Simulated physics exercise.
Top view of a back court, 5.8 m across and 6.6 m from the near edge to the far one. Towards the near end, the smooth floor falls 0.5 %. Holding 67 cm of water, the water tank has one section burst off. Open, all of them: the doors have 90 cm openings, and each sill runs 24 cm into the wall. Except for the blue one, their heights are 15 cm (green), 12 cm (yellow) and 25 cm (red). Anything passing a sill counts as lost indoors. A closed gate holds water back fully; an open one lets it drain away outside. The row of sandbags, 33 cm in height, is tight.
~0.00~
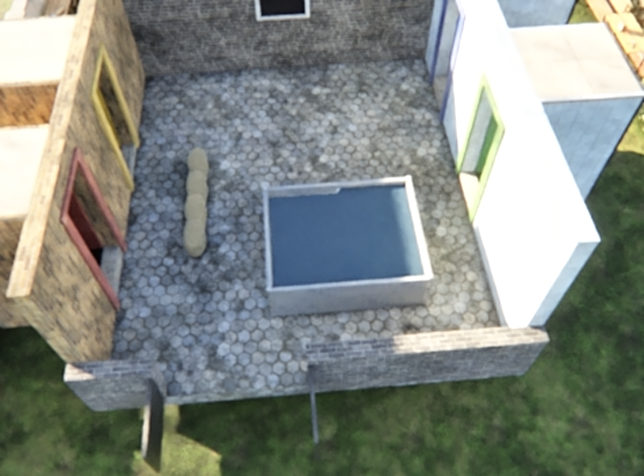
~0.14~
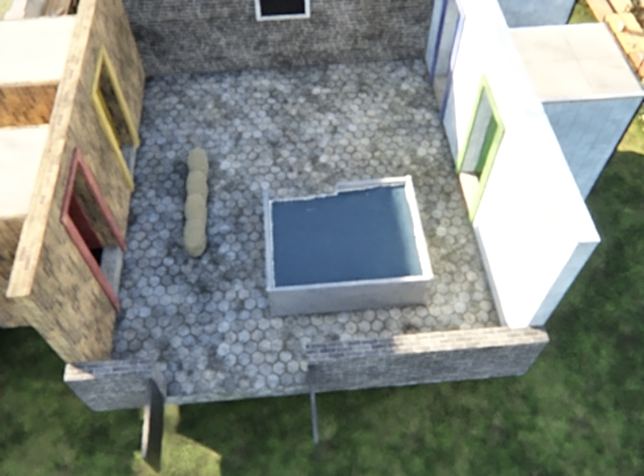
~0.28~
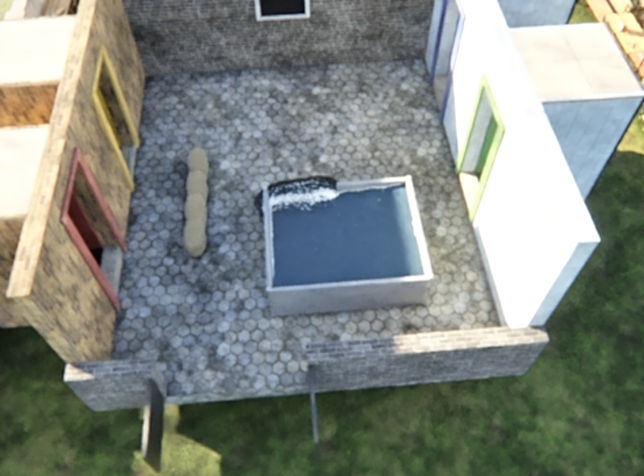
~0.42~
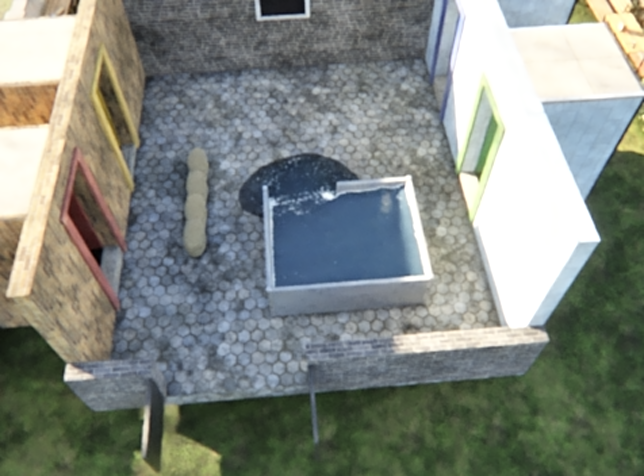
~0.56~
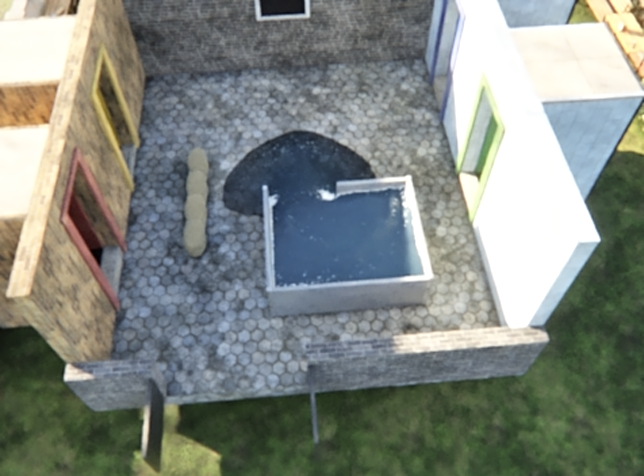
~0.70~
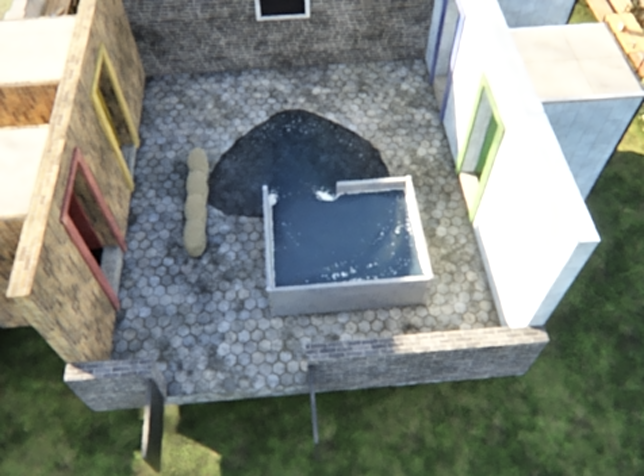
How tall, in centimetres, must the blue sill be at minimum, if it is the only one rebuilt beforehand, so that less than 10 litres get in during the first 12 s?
It needs to be at least 10.5 cm tall.
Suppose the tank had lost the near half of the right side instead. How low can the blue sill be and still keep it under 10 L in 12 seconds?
About 6.0 centimetres.
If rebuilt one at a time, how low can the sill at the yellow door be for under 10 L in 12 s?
For yellow, a step near 7.0 cm.
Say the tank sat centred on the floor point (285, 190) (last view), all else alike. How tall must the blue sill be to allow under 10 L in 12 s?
You'd need some 14.0 cm.
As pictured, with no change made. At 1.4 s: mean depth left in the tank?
It averages roughly 46 centimetres.
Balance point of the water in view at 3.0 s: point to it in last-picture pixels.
The water is centred near (302, 167).
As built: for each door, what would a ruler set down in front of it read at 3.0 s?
Depths in cm: Green 1, yellow 1, red 0, blue 8.
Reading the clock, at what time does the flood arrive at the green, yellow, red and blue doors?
The green door at 4.5 s, the yellow door at 3.4 s, the red door at 4.5 s, the blue door at 2.0 s.
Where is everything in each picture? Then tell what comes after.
The water tank at (343, 234) is whole and still, 67 cm deep; the blue door at (446, 58) is dry, in the first frame.
The gap is on the far side, the front 0.3 m out at a hidden place; the back of the water tank holds 67 cm, in the second frame.
The gap is on the far side, the front 0.7 m out at (299, 182); the back of the water tank holds 67 cm, in the third frame.
The gap is on the far side, the front 1.3 m out at (307, 156); the back of the water tank holds 67 cm, in the fourth frame.
The gap is on the far side, the front 1.9 m out at (289, 136); the back of the water tank holds 64 cm, in the fifth frame.
Water pours out on the far side and has run 2.5 m, to (284, 114); about 4 cm deep outside, 56 cm at the back; the blue door at (446, 58), 3.8 m from the gap, is still 1.9 m from the nearest water, in the sixth frame.
After 1.4 s water covers 35 % of the floor, deepest (36 cm) near (298, 209); it has not reached the blue door.
After 3.0 s water covers 50 % of the floor, deepest (30 cm) near (146, 79); 8 cm at the blue door, 0 litres in over its 23 cm sill.
After 12.0 s water covers 95 % of the floor, deepest (11 cm) near (373, 363); 8 cm at the blue door, 0 litres in over its 23 cm sill.
At the blue door as built, the water arrived by 2.1 s and peaked near 13 cm at 3.4 s.
Run again over the same 12 s with other heights there, 21 litres in over 9.5 cm, 2 litres over 13 cm. The limit of 10 litres is kept from about 10.5 cm up.
